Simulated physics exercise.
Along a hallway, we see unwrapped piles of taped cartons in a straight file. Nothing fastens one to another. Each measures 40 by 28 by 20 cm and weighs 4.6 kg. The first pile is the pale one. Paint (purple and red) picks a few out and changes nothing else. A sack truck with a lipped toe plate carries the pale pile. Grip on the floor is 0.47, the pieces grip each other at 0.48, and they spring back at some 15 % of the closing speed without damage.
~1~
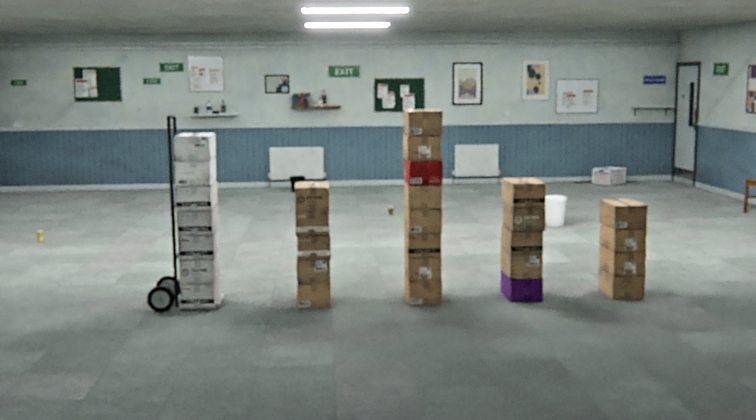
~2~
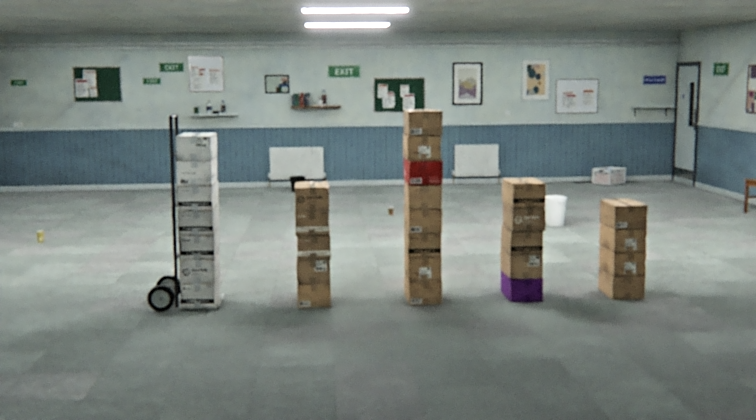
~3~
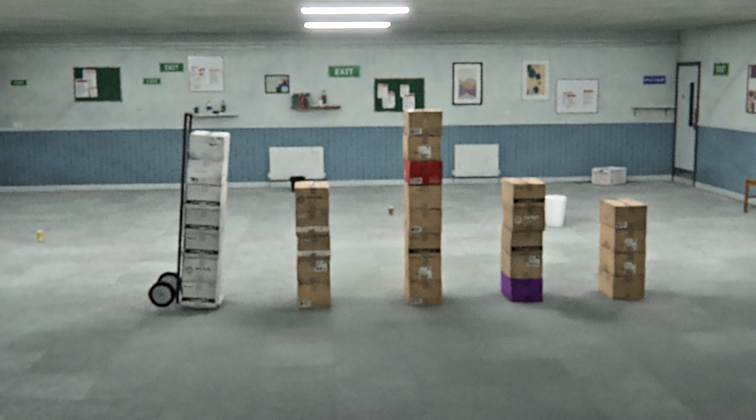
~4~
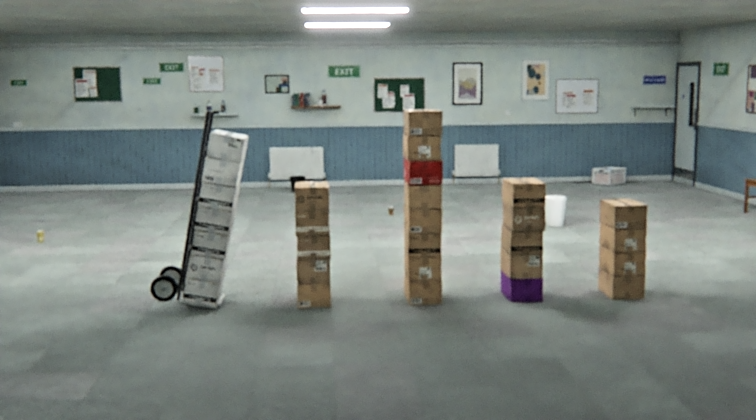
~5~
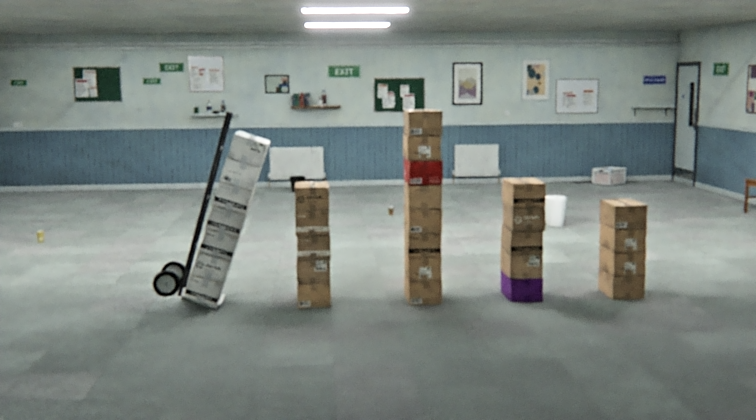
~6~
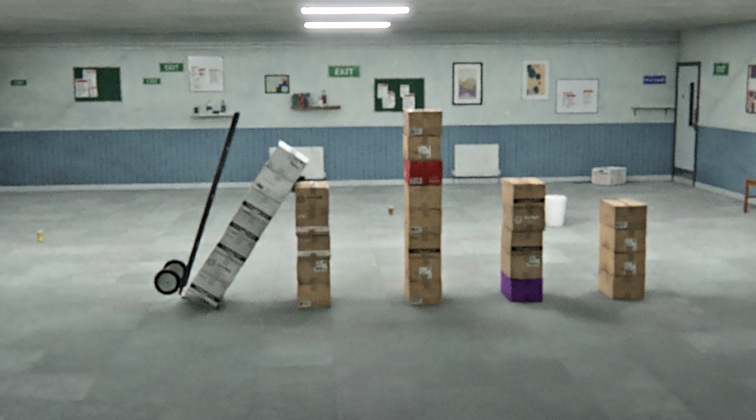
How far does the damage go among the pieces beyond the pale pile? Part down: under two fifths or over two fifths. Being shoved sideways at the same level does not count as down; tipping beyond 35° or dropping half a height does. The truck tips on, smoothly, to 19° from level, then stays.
The part is upwards of two fifths.
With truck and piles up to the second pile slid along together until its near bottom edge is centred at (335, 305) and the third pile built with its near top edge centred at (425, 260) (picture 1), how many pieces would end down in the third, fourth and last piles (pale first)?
Then third 0, fourth 0, last 0.
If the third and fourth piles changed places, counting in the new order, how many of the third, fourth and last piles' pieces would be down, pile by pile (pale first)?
In that case third 4, fourth 7, last 1.
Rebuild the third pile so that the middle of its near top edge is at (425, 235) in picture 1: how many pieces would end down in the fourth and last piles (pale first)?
Then fourth 0, last 0.
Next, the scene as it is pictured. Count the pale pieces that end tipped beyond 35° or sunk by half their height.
7 of them.
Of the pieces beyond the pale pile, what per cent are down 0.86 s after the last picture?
25 per cent by then.
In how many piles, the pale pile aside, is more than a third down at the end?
4 in all.
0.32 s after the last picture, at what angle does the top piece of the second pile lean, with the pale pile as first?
It leans some 10°.
Then, 0.32 s later than the last frame, 7 of the pale pile down; none of the 22 other cartons down, 5 disturbed.
Then, 0.86 s later than the last frame, 7 of the pale pile down; 5 of the 22 other cartons down; red carton moved 13 cm.
Then, 1.78 s later than the last frame, 7 of the pale pile down; 12 of the 22 other cartons down; red carton tilted 6°, 32 cm lower; purple carton tilted 5°.
Then, 2.76 s later than the last frame, 7 of the pale pile down; 20 of the 22 other cartons down; red carton tilted 22°, 70 cm lower; purple carton moved 35 mm.
When it is over, 7 of the pale pile down; 20 of the 22 other cartons down; red carton 72 cm lower; purple carton moved 36 mm. That is 91 per cent. In pixels of the last frame, middles, red carton near (569, 251), purple carton near (525, 285).
